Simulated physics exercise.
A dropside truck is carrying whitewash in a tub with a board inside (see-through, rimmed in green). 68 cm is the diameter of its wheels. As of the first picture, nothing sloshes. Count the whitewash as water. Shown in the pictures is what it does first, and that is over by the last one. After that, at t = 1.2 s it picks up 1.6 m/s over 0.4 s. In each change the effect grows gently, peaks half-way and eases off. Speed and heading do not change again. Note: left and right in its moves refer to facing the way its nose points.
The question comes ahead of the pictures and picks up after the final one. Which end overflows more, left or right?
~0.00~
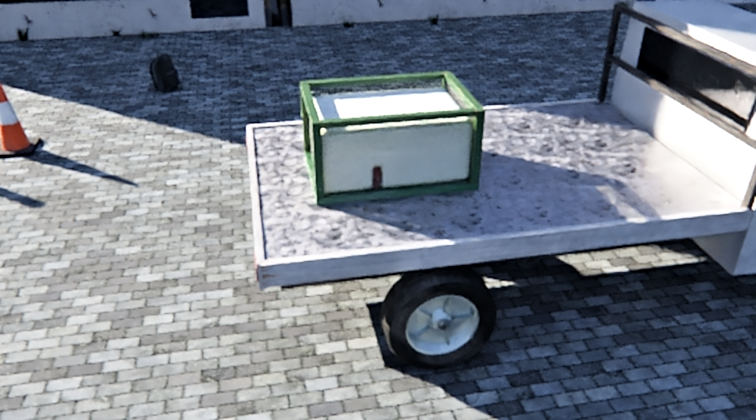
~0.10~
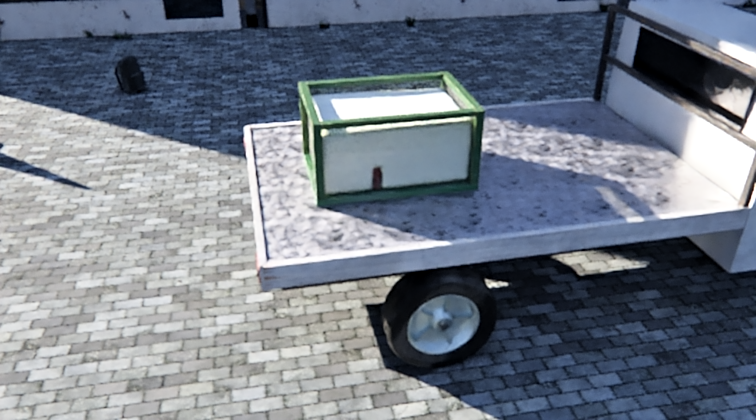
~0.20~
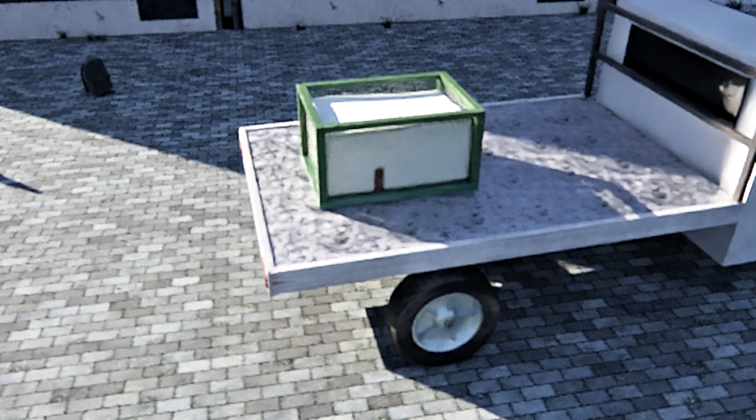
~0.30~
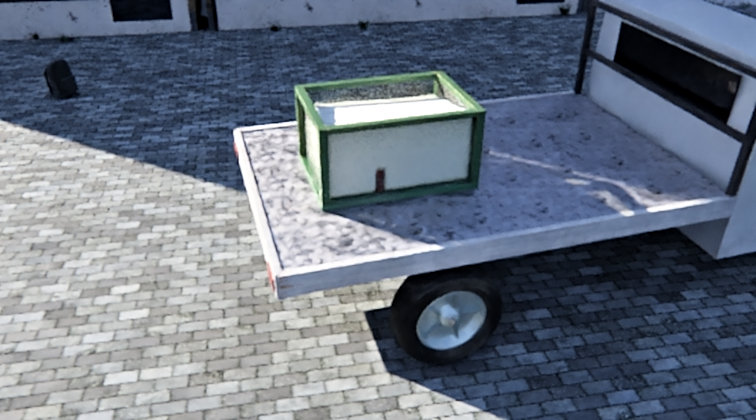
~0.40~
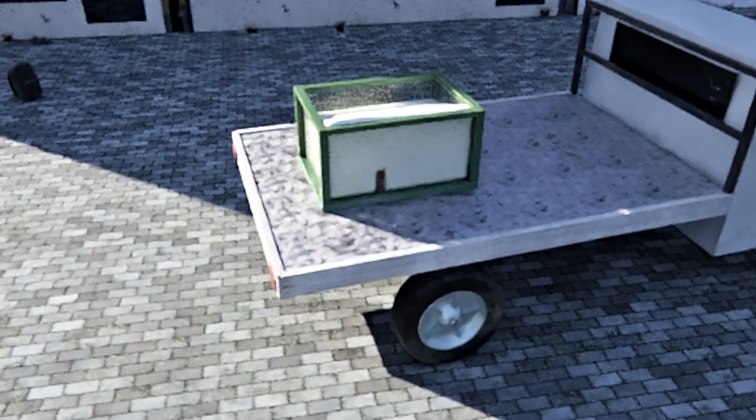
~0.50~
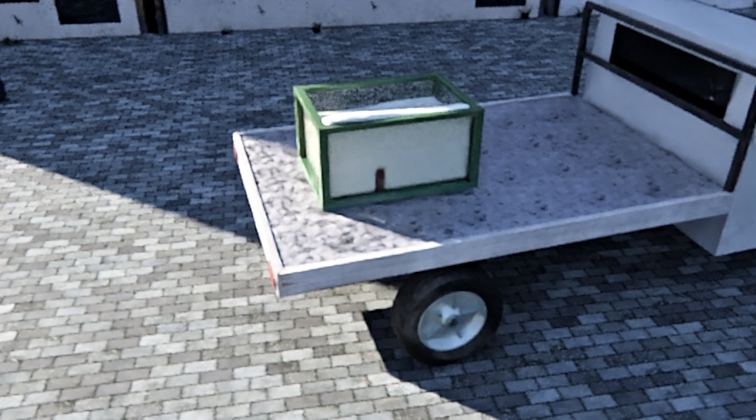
It slops out leftward more.
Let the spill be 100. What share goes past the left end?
About 70 per cent.
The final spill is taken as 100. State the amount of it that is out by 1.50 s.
By then it's around 0 per cent.
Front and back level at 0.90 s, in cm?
About 40 cm in front and 40 cm behind.
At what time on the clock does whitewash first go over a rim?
It happens at some 1.2 s.
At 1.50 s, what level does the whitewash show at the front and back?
Reading: About 22 cm in front, about 56 cm behind.
By 0.90 s the surface is 40 cm up at the front and 41 cm at the back; nothing has left.
By 1.50 s the surface is 23 cm up at the front and 55 cm at the back; nothing has left.
By 2.10 s the surface is 41 cm up at the front and 34 cm at the back; 12 per cent is out, over the left end, a little elsewhere.
By 4.59 s 14 per cent is out, over the left end, a little elsewhere; the right end has passed 0 per cent and the left end 11.
